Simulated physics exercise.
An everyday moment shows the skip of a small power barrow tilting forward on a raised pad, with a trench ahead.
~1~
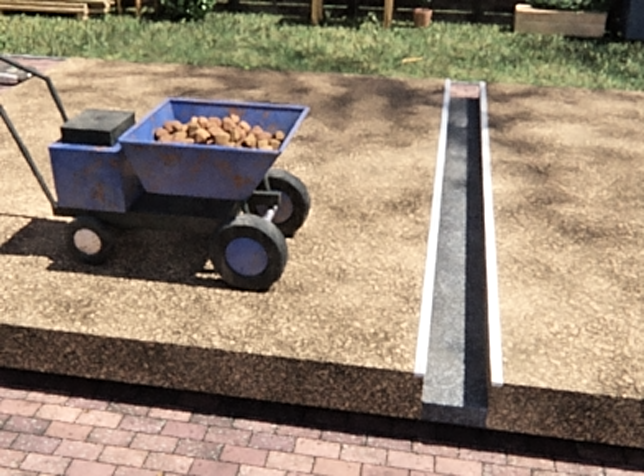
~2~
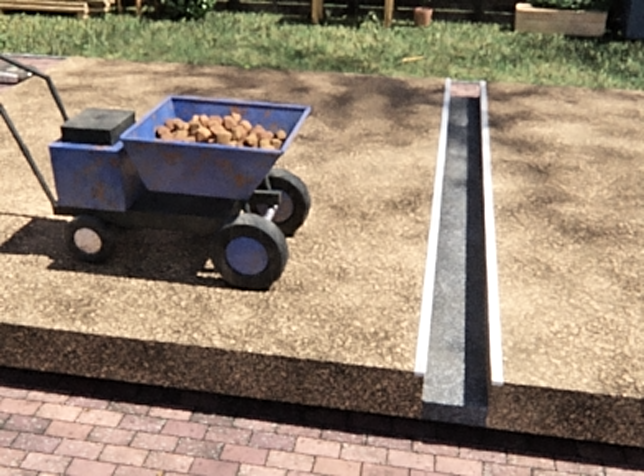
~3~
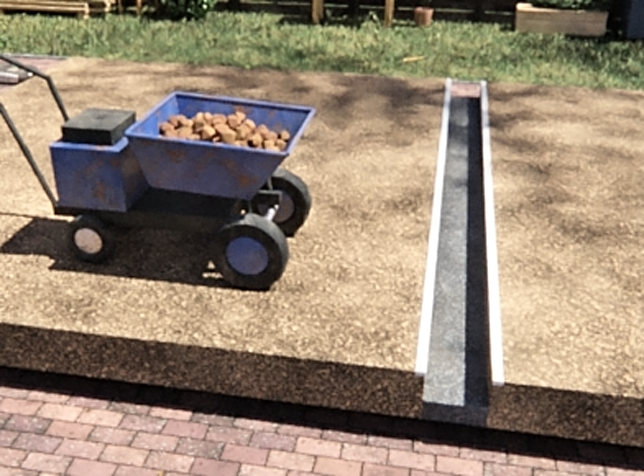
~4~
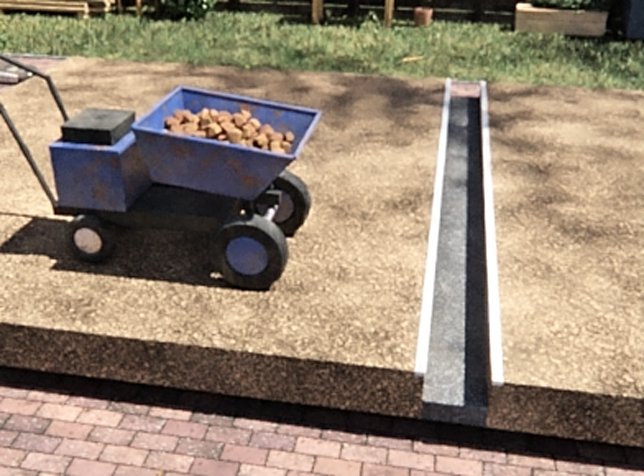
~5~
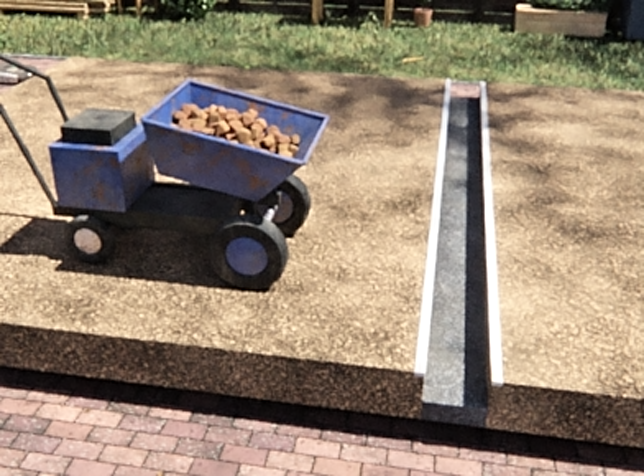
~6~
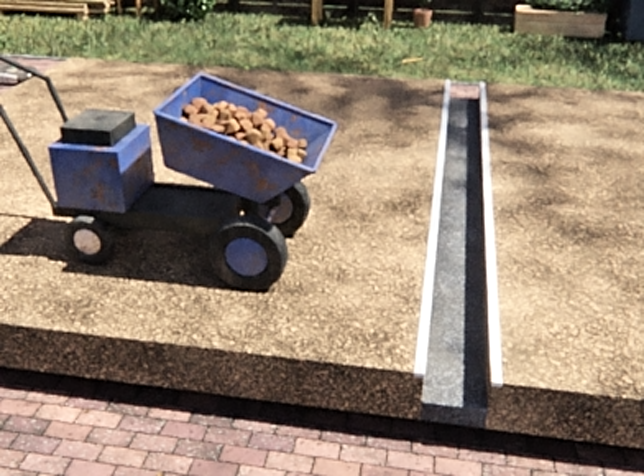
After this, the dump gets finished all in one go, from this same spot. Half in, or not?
Ends mostly outside.
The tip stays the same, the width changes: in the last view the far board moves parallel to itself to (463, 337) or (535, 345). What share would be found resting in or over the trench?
First one: 20 per cent; second one: 20 per cent.
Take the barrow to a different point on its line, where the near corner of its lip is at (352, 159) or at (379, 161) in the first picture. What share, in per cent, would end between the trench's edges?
Result: Try 1 = 90 %, try 2 = 60 %.
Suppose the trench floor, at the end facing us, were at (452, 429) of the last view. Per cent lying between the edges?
The share would be around 20 per cent.
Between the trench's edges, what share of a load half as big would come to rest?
10 in a hundred, roughly.
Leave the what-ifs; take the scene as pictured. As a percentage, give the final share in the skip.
Around 30 in a hundred.
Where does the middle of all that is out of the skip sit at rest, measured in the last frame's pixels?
The centre ends up roughly at (412, 268).
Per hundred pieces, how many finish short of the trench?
Roughly 50 percent of the pieces, I think.
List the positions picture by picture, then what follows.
Lip of the skip near (280, 153), level; top of the load near (215, 134), clay clods; first edge of the trench near (424, 332); far edge near (495, 340), the trench under half as wide as the skip, and about half as deep as wide, in the first frame.
Lip of the skip near (282, 153), level; top of the load near (217, 133), in the second frame.
Lip of the skip near (287, 155), tipped barely; top of the load near (211, 135), in the third frame.
Lip of the skip near (294, 158), tipped a little; top of the load near (205, 133), in the fourth frame.
Lip of the skip near (303, 164), tipped a little; top of the load near (203, 120), in the fifth frame.
Lip of the skip near (313, 172), tipped clearly; top of the load near (213, 117); first edge of the trench near (423, 333); far edge near (495, 341), in the sixth frame.
Shortly afterwards, skip tipped steeply; the whole lot in the skip.
Next, skip tipped right over; the bulk in the skip; near a quarter short of the trench; only a few falling.
Some moments later, skip tipped right over; near a third in the skip; near half short of the trench; near a quarter in or heaped over the trench.
In the end, skip tipped right over; near a third in the skip; near half short of the trench; near a quarter in or heaped over the trench; none at all beyond it.
